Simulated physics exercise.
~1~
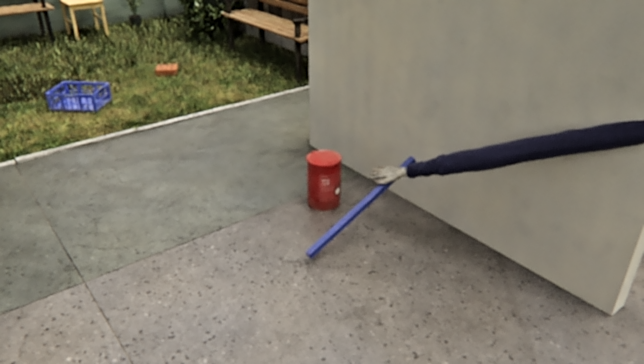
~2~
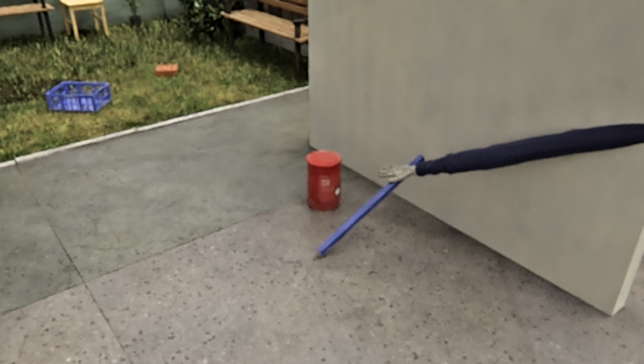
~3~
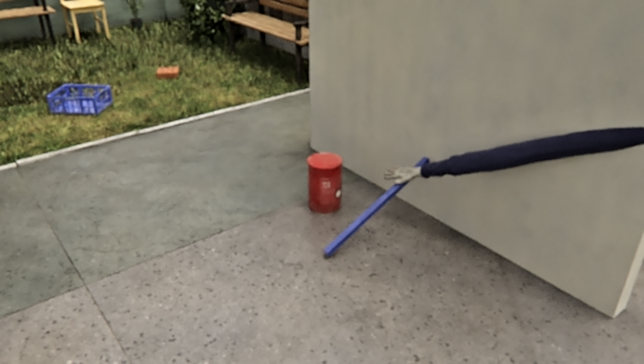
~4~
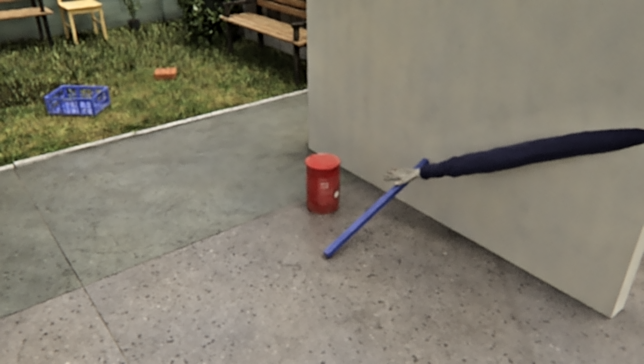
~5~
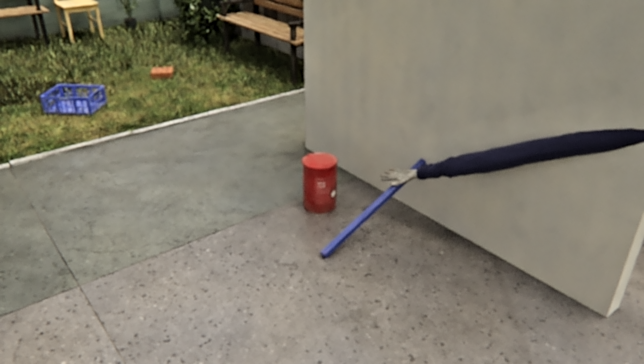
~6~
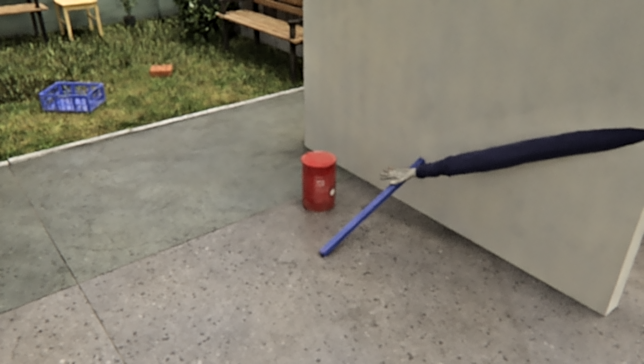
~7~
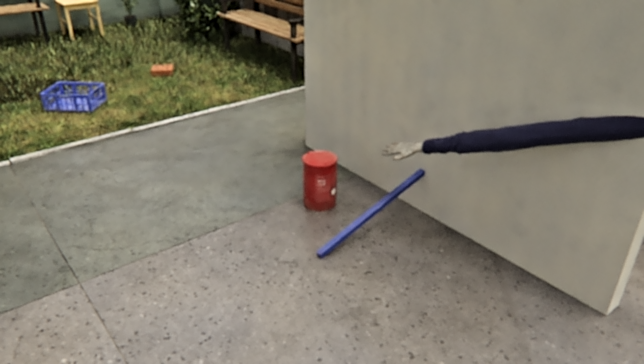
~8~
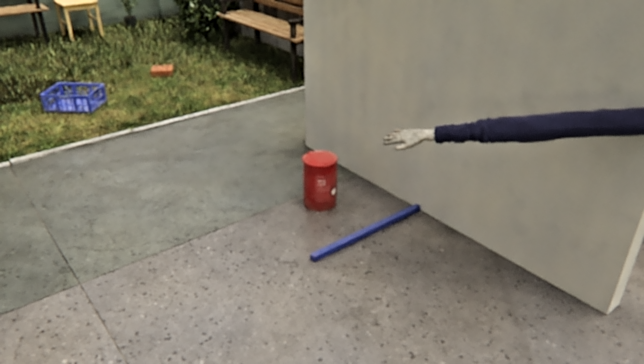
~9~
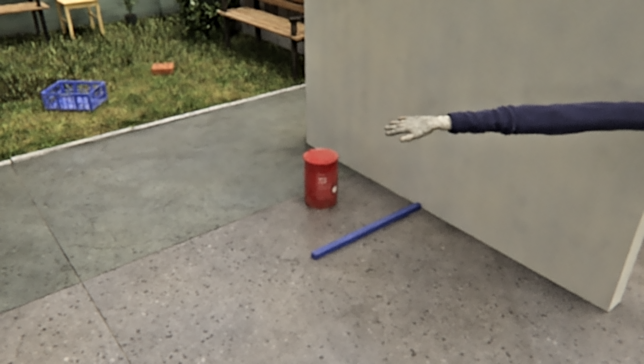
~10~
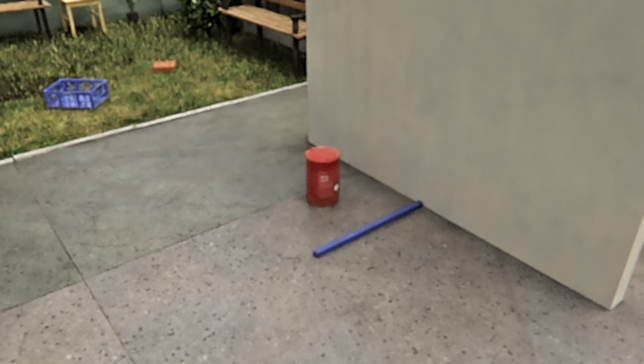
To begin with, a hand in a dark sleeve reaches in from the right and holds a slanted blue pole beside a pale wall, with a red pail standing nearby and a grassy yard with benches behind. The hand shifts the pole slightly to the right, then holds it almost still, its upper end near the wall. Next, the fingers let go and draw back. The pole gives way, its upper end sinking down along the wall. The arm withdraws out of view, leaving the pole low on the paving at the wall's foot and the pail still in place.
